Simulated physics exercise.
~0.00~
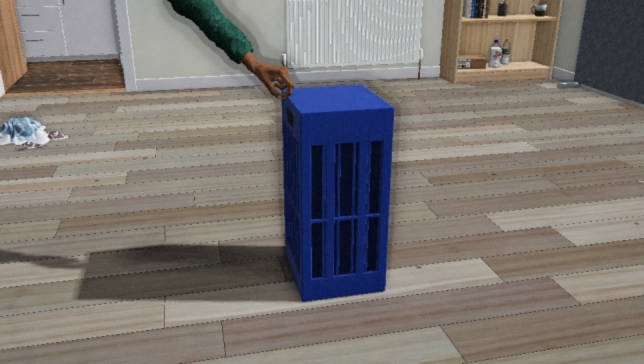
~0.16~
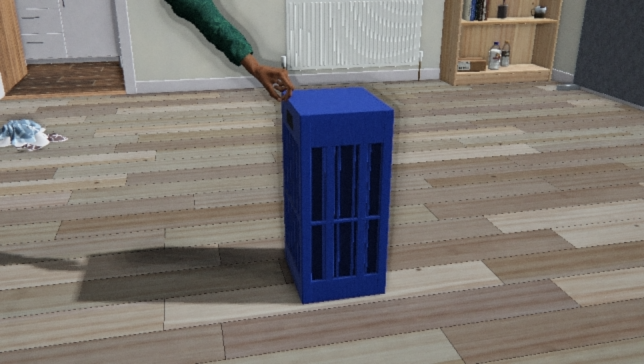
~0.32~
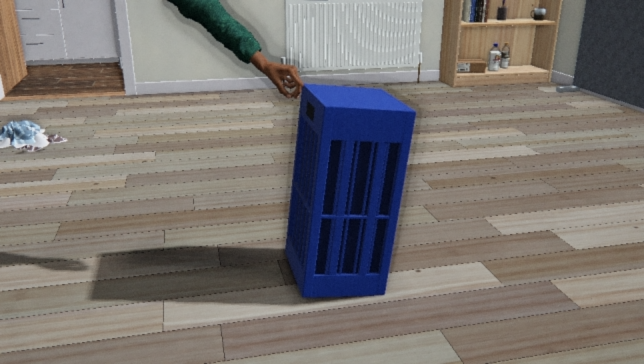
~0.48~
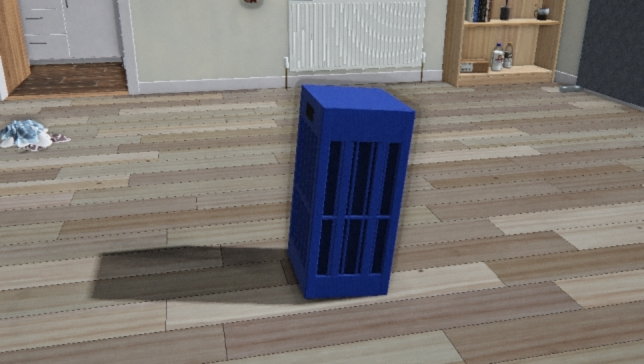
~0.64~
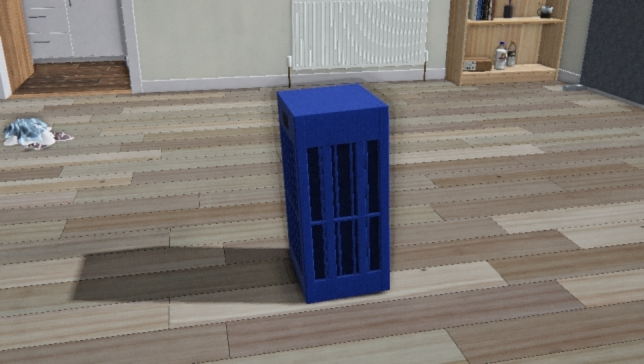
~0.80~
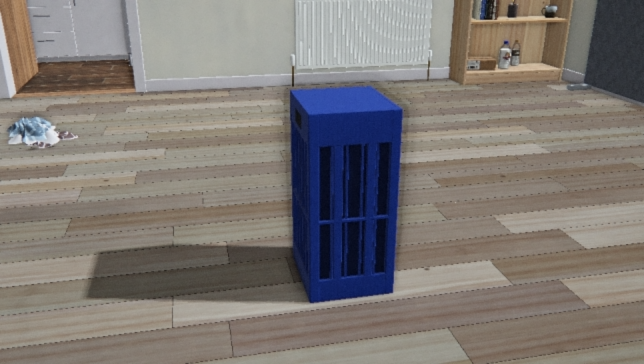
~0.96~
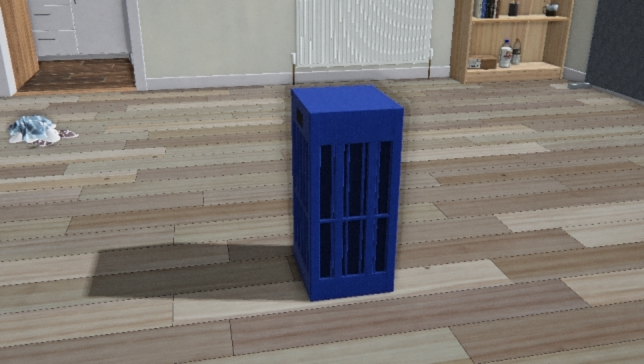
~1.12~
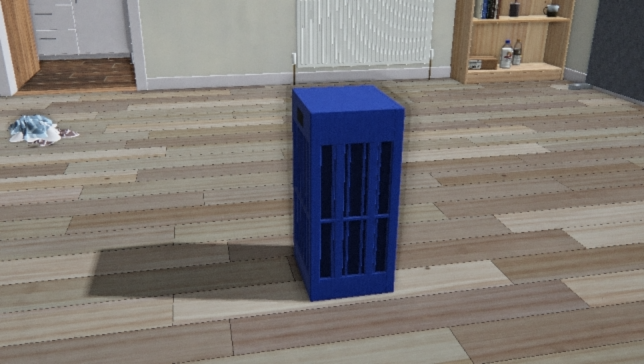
In this clip, a hand in a green sleeve gives a tall blue crate on a wooden floor a quick push near its top and draws back. The crate tips to the right, rocks back left, and settles upright on its base.
